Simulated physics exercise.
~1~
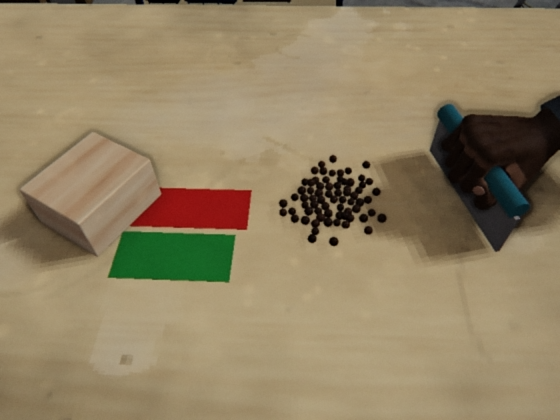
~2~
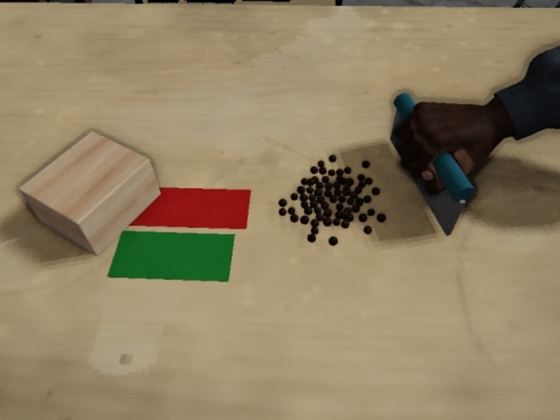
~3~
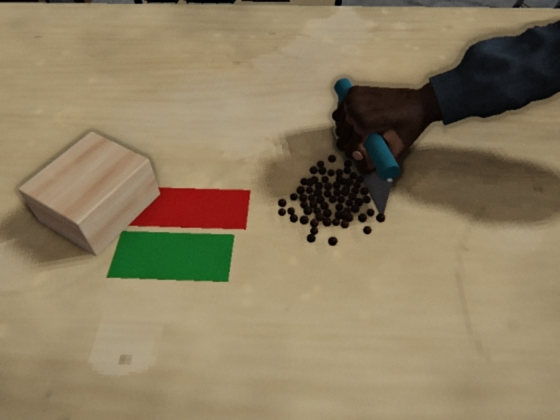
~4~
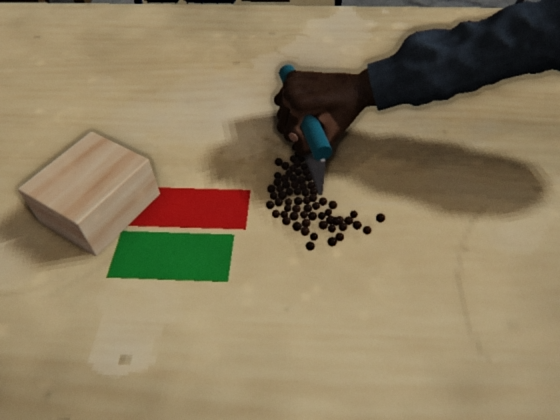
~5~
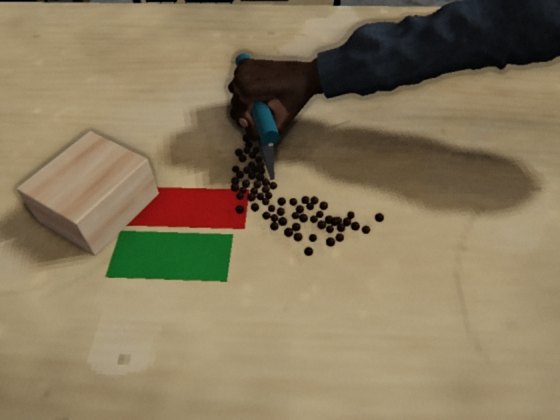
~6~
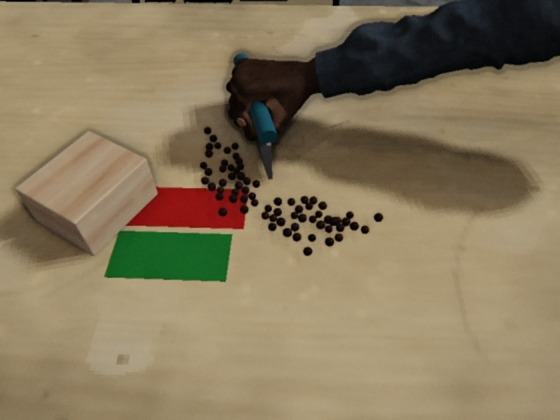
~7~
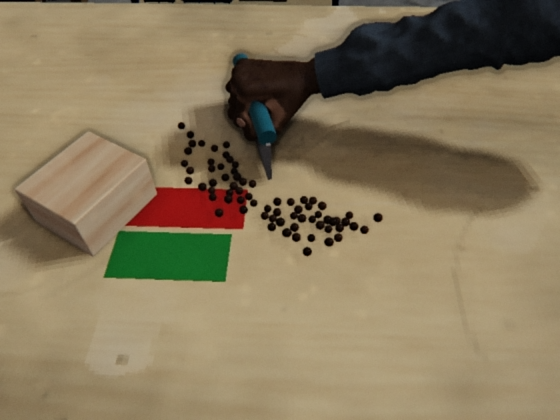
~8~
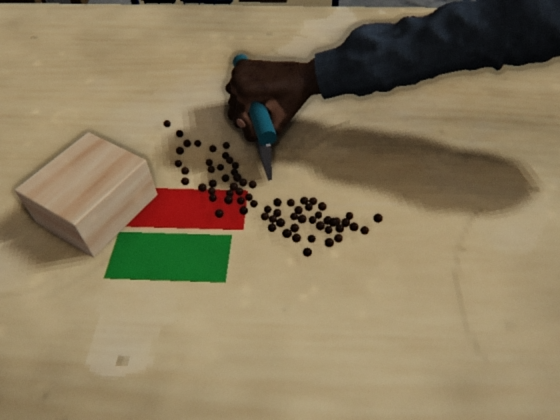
A hand gripping a blue-handled scraper swept left through a pile of small dark balls and stopped near the red mat, while some rolled farther left. A few ended on the red mat, most stayed on bare table, and none reached the green one.
